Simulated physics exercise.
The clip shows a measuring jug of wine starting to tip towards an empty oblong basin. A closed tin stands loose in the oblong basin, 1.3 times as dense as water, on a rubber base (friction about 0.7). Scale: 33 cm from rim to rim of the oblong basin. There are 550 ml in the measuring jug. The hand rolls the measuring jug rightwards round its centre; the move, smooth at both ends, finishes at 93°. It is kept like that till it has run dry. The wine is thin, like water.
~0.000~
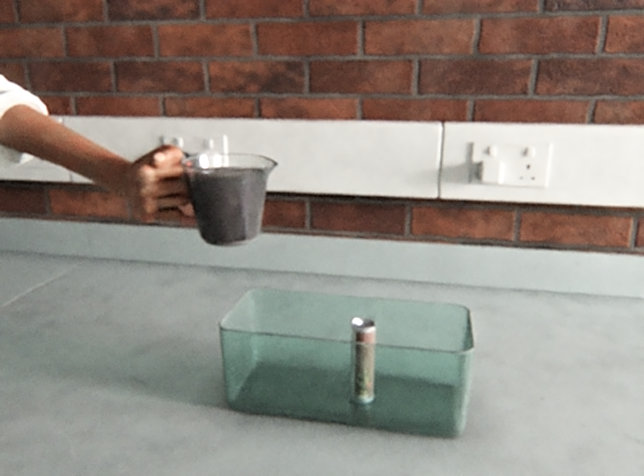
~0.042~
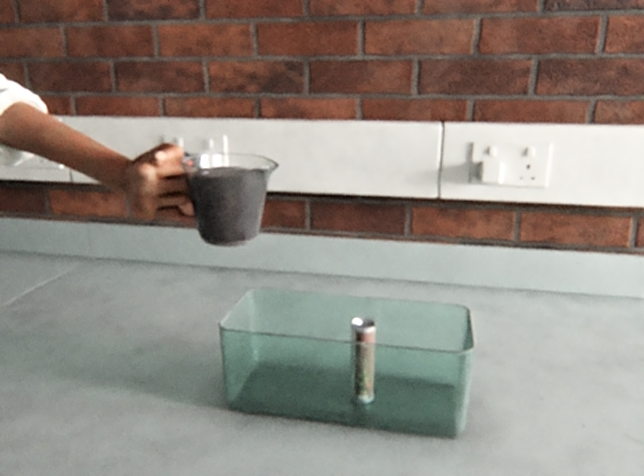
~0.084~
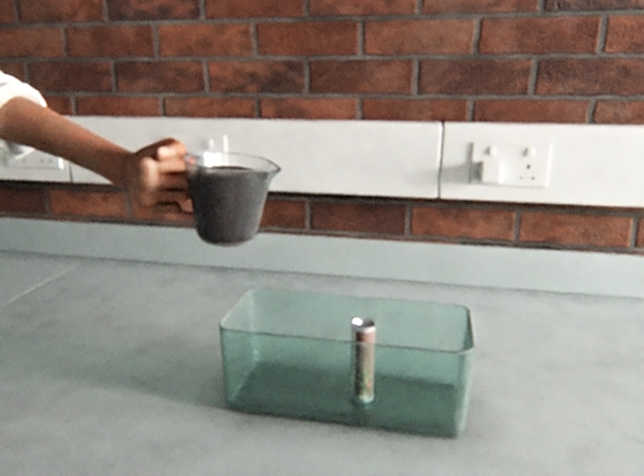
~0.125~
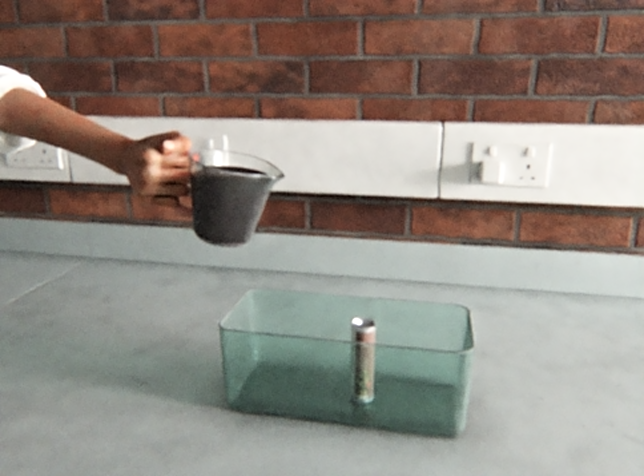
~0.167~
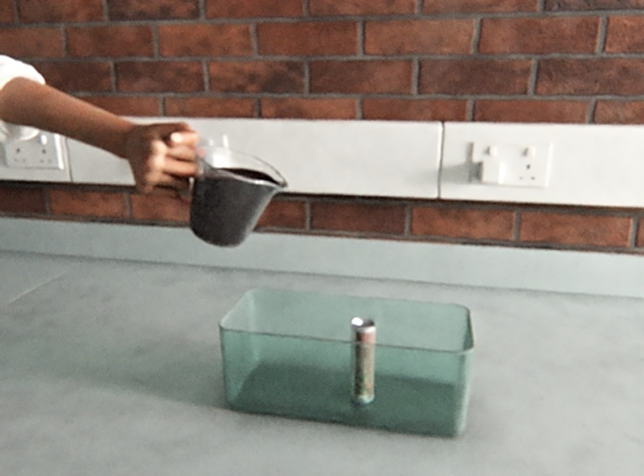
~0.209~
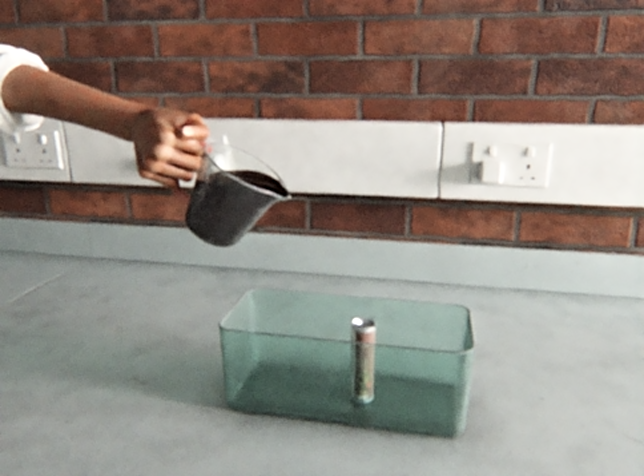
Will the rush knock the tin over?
The tin stays up.
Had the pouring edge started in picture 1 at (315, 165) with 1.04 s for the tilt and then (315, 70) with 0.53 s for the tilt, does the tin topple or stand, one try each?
First it stays up; then it stays up.
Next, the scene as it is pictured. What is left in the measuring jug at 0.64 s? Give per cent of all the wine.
Some 14 per cent.
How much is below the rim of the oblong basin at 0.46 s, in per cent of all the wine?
Some 16 per cent.
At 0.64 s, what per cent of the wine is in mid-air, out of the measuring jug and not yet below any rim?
Some 20 per cent.
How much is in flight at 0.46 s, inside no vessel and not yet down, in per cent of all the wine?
About 36 per cent.
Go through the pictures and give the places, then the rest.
In the first picture, tilt 0°; pouring edge (277, 164); surface from (192, 171) to (266, 174); the oblong basin's rim runs from (234, 308) to (472, 329); the tin's top is at (363, 327).
In the second picture, tilt 1°; pouring edge (278, 165); surface from (193, 171) to (267, 175).
In the third picture, tilt 6°; pouring edge (281, 170); surface from (195, 168) to (269, 176).
In the fourth picture, tilt 12°; pouring edge (284, 177); surface from (198, 169) to (272, 179).
In the fifth picture, tilt 21°; pouring edge (288, 186); surface from (201, 171) to (279, 183).
In the sixth picture, tilt 31°; pouring edge (290, 198); surface from (202, 179) to (287, 192); 1 per cent is over the edge.
Then, 0.46 s in, the tilt is 88° and 49 per cent is still to pour; the tin stands where it began.
Then, 0.64 s in, the tilt is 93° and 13 per cent is still to pour; the tin stands 1 cm from where it began.
Then, 0.82 s in, the tilt is 93° and 3 per cent is still to pour; the tin stands where it began.
Then, 1.03 s in, the tilt is 93° and 0 per cent is still to pour; the tin stands where it began.
Finally, the tin stands where it began.
